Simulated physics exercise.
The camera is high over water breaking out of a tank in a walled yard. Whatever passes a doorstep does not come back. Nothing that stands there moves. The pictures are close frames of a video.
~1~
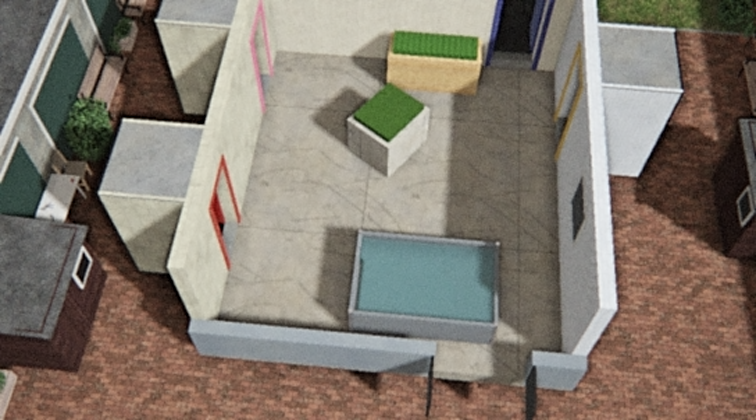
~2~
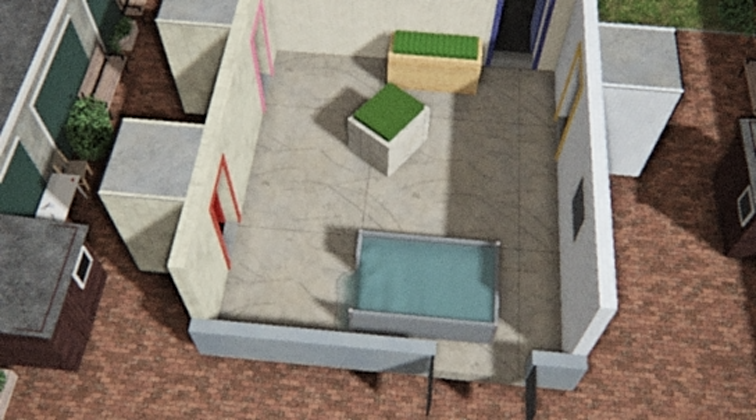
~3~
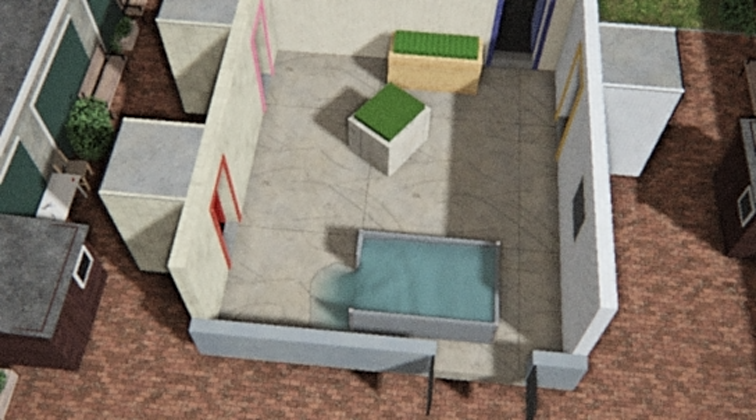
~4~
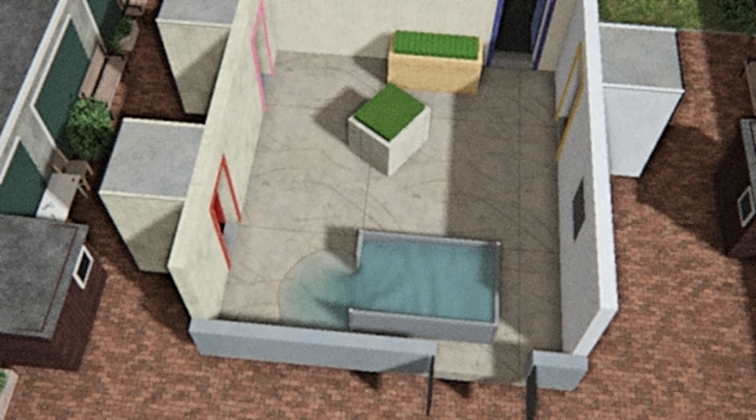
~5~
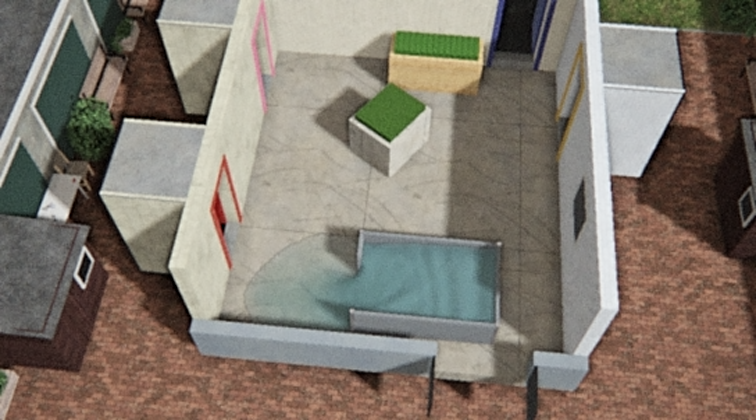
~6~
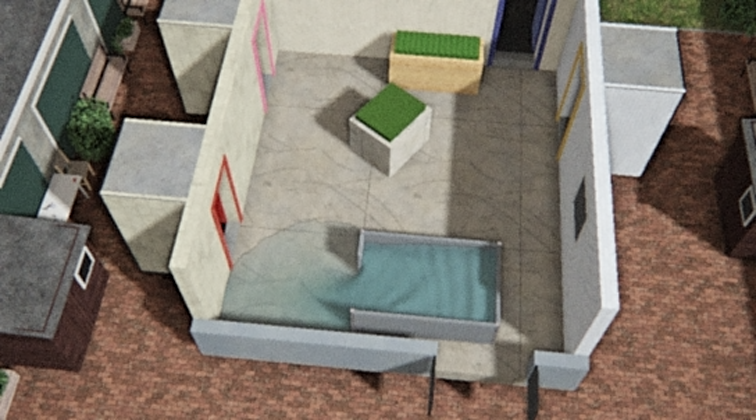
In a walled yard seen from high above, a rectangular tank of blue-green water sits whole and still near the front wall. Its left side opens and water pours out onto the paved floor, then fans leftward in a widening, thinning sheet that spreads close to the left wall.
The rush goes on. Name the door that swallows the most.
The red doorway takes the most.
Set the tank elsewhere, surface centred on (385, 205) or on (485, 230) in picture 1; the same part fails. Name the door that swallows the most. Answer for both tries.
Case one the one in red, case two the red-painted one.
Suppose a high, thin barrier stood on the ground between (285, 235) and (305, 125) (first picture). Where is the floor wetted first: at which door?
It is the red door.
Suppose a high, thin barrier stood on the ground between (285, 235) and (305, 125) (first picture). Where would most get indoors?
It is the red-painted one.
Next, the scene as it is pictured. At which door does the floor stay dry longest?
The yellow-painted one.
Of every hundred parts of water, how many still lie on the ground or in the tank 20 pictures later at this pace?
Close to 92 %.
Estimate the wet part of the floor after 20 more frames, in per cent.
Near 40 in a hundred.
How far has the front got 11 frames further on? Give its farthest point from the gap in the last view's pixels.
Near (262, 127).
A moment on, water covers 20 % of the floor; blue door not reached, red door some in, pink door not reached, yellow door not reached.
Next, water covers 20 % of the floor; blue door not reached, red door a lot in, pink door not reached, yellow door not reached.
Then, water covers 40 % of the floor; blue door not reached, red door a lot in, pink door wet at the sill, nothing in, yellow door not reached.
Later, water covers 55 % of the floor; blue door wet at the sill, nothing in, red door a lot in, pink door wet at the sill, nothing in, yellow door not reached.
In the end, water covers 85 % of the floor; blue door wet at the sill, nothing in, red door a lot in, pink door a lot in, yellow door wet at the sill, nothing in; the red door has let in the most.
